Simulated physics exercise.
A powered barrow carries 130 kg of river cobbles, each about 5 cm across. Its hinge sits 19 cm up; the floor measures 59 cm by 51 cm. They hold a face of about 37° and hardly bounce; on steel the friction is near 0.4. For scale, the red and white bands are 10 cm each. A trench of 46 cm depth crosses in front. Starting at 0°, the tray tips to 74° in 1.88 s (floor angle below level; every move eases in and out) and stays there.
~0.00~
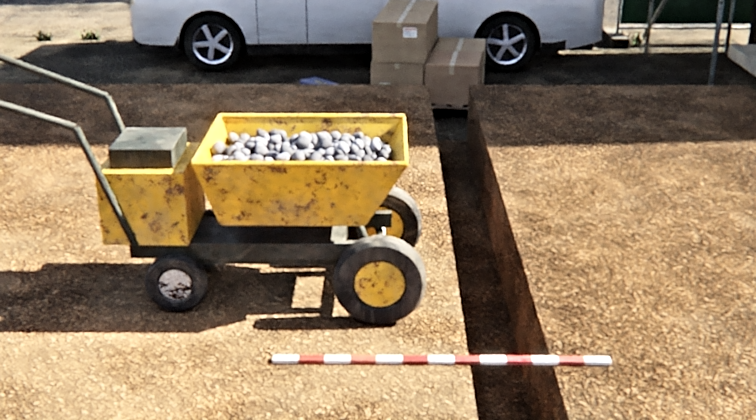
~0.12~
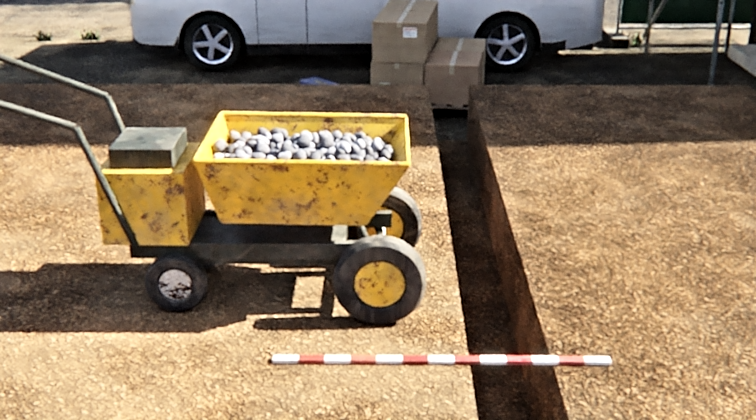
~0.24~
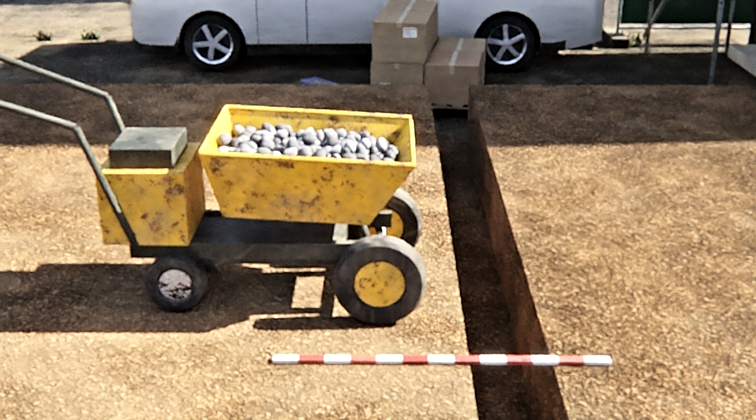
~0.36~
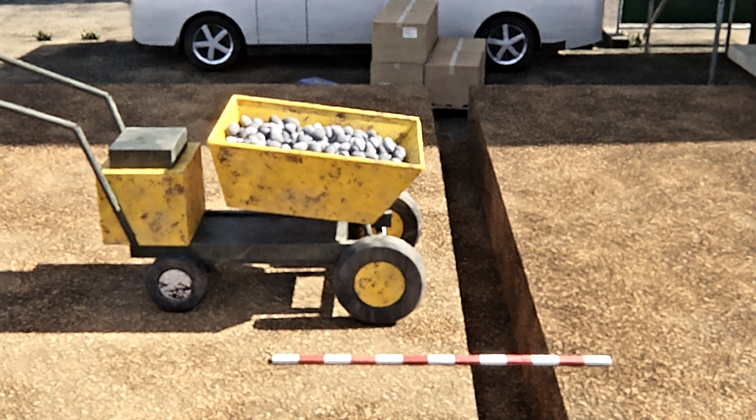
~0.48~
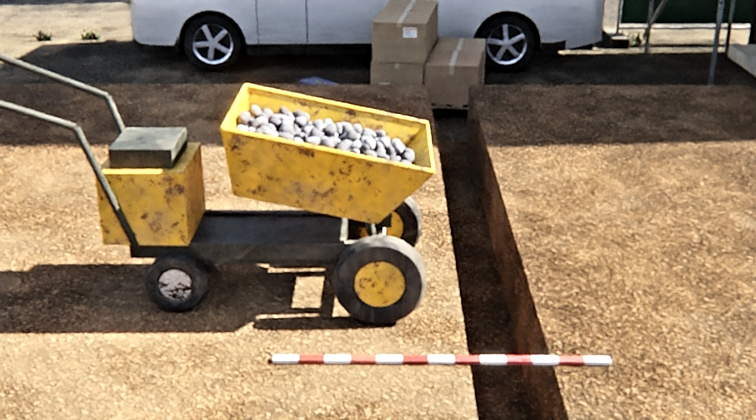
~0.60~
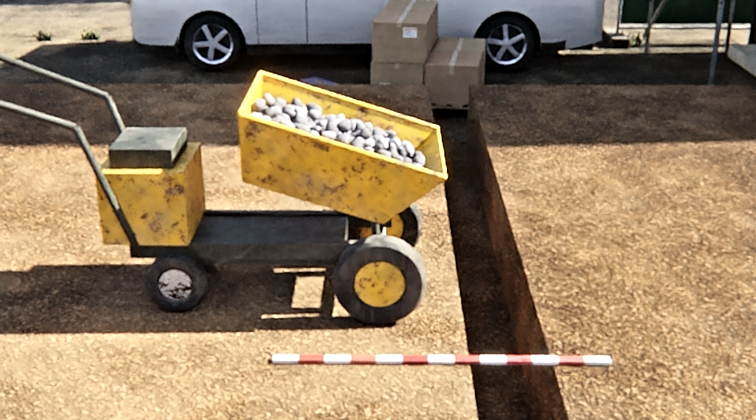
On a sunlit yard of brown gravelly ground, seen from the side and slightly above by a still camera, a narrow trench runs away from the viewer. Left of it stands a yellow powered barrow with grey stones in its tray, a red-and-white banded pole in front and cardboard boxes by a white vehicle behind. The tray slowly tilts, its left end rising and the stones riding with it, while the wheels stay still.
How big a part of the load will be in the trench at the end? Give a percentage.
About 54 per cent.
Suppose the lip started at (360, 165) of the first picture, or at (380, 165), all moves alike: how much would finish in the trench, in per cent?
About 95 and 80 per cent.
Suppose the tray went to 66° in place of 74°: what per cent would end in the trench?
Then about 40 per cent.
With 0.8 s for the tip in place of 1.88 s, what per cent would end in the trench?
In that case some 35 per cent.
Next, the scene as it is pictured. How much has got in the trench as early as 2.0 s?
About 15 per cent by then.
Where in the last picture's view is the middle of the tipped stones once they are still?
Their middle is at about (521, 348).
After 1.4 s the floor is at 62°; 98 % in the tray, 2 % in the trench; the foremost stones are at (520, 236).
After 2.0 s the floor is at 74°; 48 % in the tray, 15 % in the trench, 37 % past the trench; the foremost stones are at (635, 272).
After 2.3 s the floor is at 74°; 24 % in the tray, 27 % in the trench, 48 % past the trench; the foremost stones are at (698, 286).
After 4.3 s the floor is at 74°; 0 % in the tray, 54 % in the trench, 46 % past the trench; the foremost stones are at (713, 287).
